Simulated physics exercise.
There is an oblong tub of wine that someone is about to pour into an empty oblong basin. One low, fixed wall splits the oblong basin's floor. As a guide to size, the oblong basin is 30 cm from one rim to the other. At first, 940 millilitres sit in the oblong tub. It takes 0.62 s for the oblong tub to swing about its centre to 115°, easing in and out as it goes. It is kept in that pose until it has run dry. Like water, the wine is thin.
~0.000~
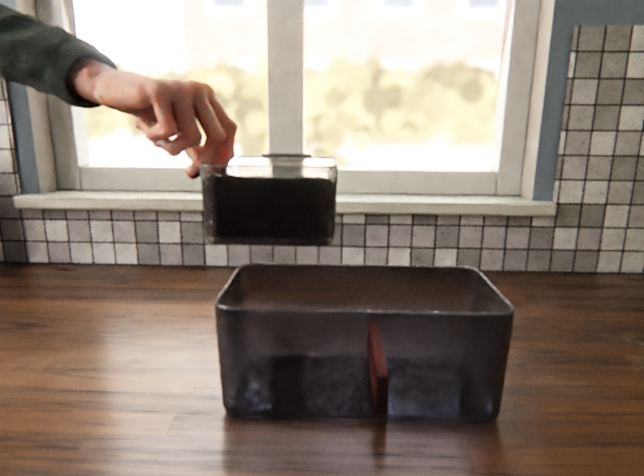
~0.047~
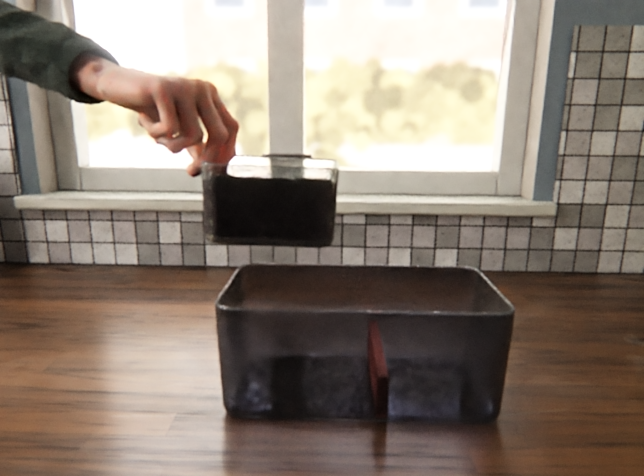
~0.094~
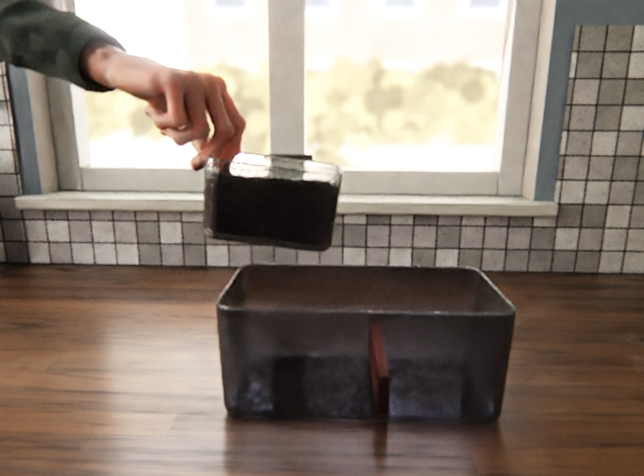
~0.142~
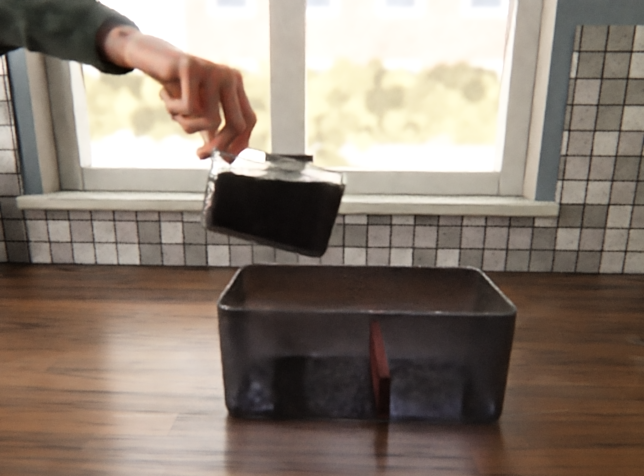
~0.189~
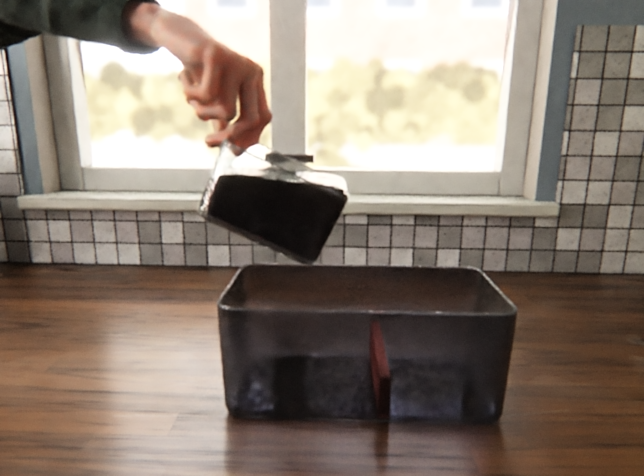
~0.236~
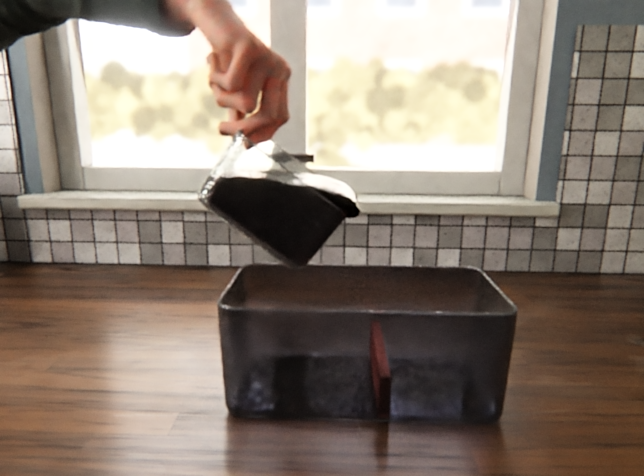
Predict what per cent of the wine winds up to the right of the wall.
Roughly 43 per cent is past the wall.
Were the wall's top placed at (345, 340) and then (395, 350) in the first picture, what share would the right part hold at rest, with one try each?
Try 1: 70 %; try 2: 30 %.
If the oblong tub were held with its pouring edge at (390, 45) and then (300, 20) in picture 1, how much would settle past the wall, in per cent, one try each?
Result: 75 per cent, then 40 per cent.
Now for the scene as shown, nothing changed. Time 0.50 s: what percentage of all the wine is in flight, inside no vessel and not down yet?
Estimate: About 22 % of all of it.
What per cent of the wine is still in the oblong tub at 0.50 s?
At that time about 20 in a hundred parts are still held.
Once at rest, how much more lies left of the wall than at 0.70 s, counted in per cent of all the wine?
It comes to about 6 per cent.
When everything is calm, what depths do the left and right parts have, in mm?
On the left it stands about 22 mm, on the right about 22 mm.
After 0.50 s the tilt is 105° and 19 per cent is still to pour, 21 is left of the wall and 38 right of it.
After 0.70 s the tilt is 115° and 2 per cent is still to pour, 49 is left of the wall and 40 right of it.
After 0.90 s the tilt is 115° and 0 per cent is still to pour, 54 is left of the wall and 43 right of it.
After 1.12 s the tilt is 115° and 0 per cent is still to pour, 55 is left of the wall and 43 right of it.
In the end 55 per cent lies left of the wall, 43 right of it and 2 outside.
